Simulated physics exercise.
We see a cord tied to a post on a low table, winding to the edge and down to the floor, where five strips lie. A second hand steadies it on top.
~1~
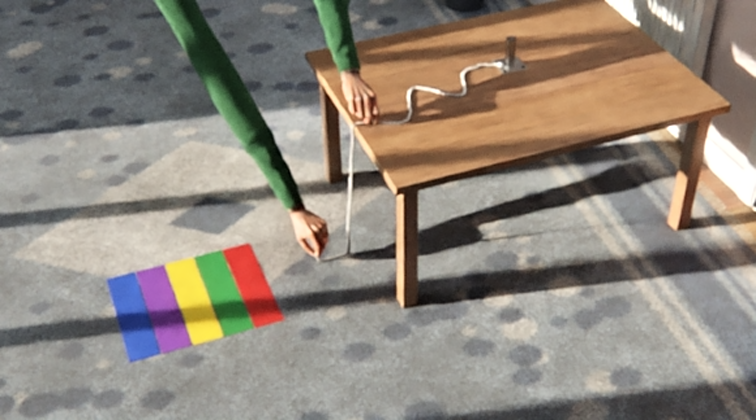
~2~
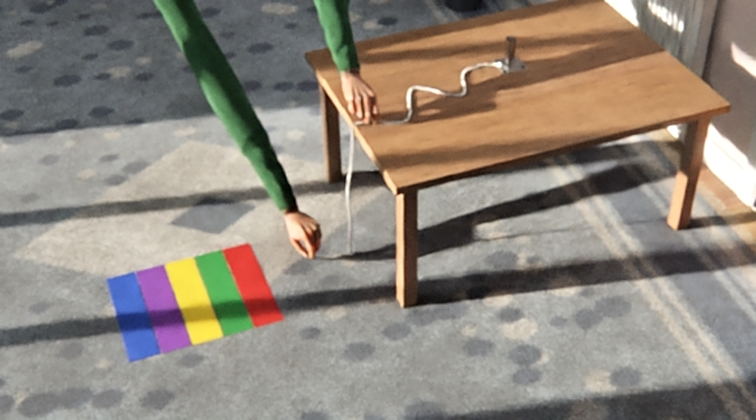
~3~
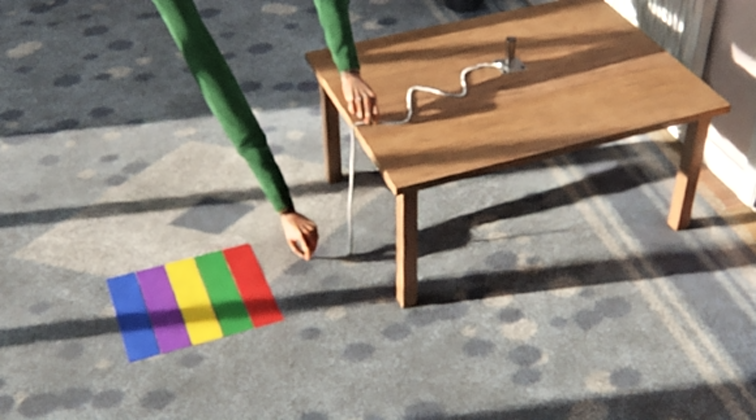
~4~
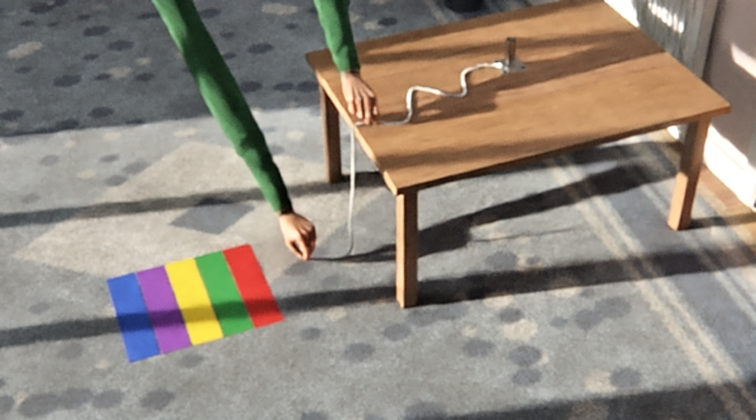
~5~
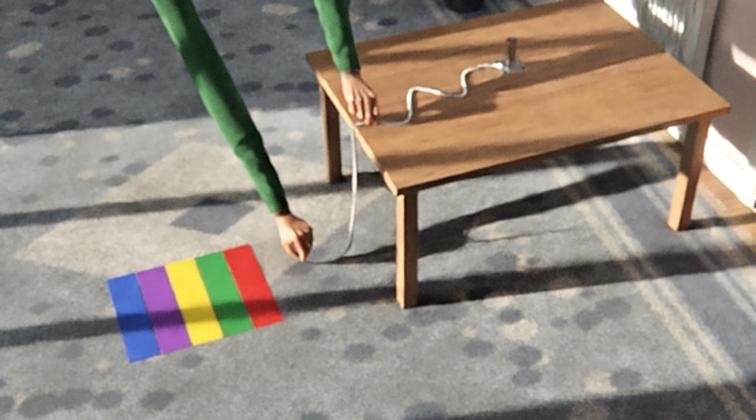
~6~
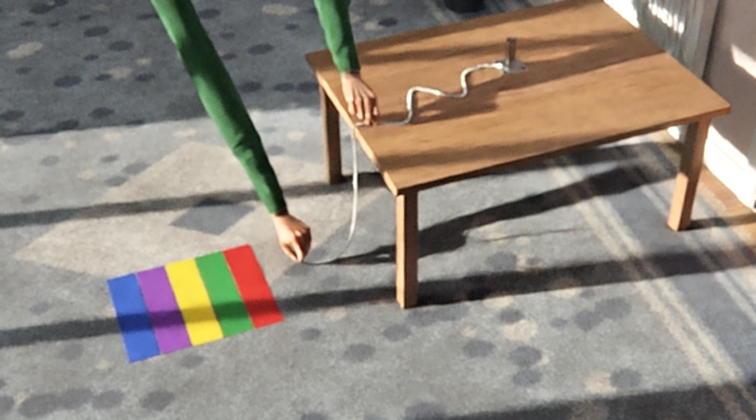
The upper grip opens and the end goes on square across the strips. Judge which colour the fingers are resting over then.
The blue strip.
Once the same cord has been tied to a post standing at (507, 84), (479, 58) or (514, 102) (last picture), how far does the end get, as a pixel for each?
Around (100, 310), then (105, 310), then (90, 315).
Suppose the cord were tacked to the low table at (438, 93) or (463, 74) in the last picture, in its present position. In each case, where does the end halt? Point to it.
About (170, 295) and (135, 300).
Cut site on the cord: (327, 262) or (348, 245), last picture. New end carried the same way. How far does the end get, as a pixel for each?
First try: Near (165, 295). Second try: Near (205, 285).
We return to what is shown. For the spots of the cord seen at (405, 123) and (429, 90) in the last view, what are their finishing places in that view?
Around (330, 137); the other one around (398, 104).
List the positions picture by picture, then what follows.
End (315, 254); red (263, 309); green (233, 317); yellow (203, 326); purple (172, 334); blue (141, 343), in the first frame.
End (309, 255); cord through (474, 68) (446, 94) (410, 107) (358, 124) (348, 184) (351, 243), in the second frame.
End (305, 256), in the third frame.
End (304, 257); cord through (474, 69) (447, 94) (410, 107) (358, 125) (353, 184) (353, 243), in the fourth frame.
End (300, 258), in the fifth frame.
End (299, 259); cord through (474, 69) (447, 95) (410, 108) (358, 126) (356, 184) (349, 243), in the sixth frame.
Soon after, end near (179, 290); over yellow.
After that, end near (145, 299); over purple.
At the stop, end near (125, 304); over blue. It gets as far as the blue strip.
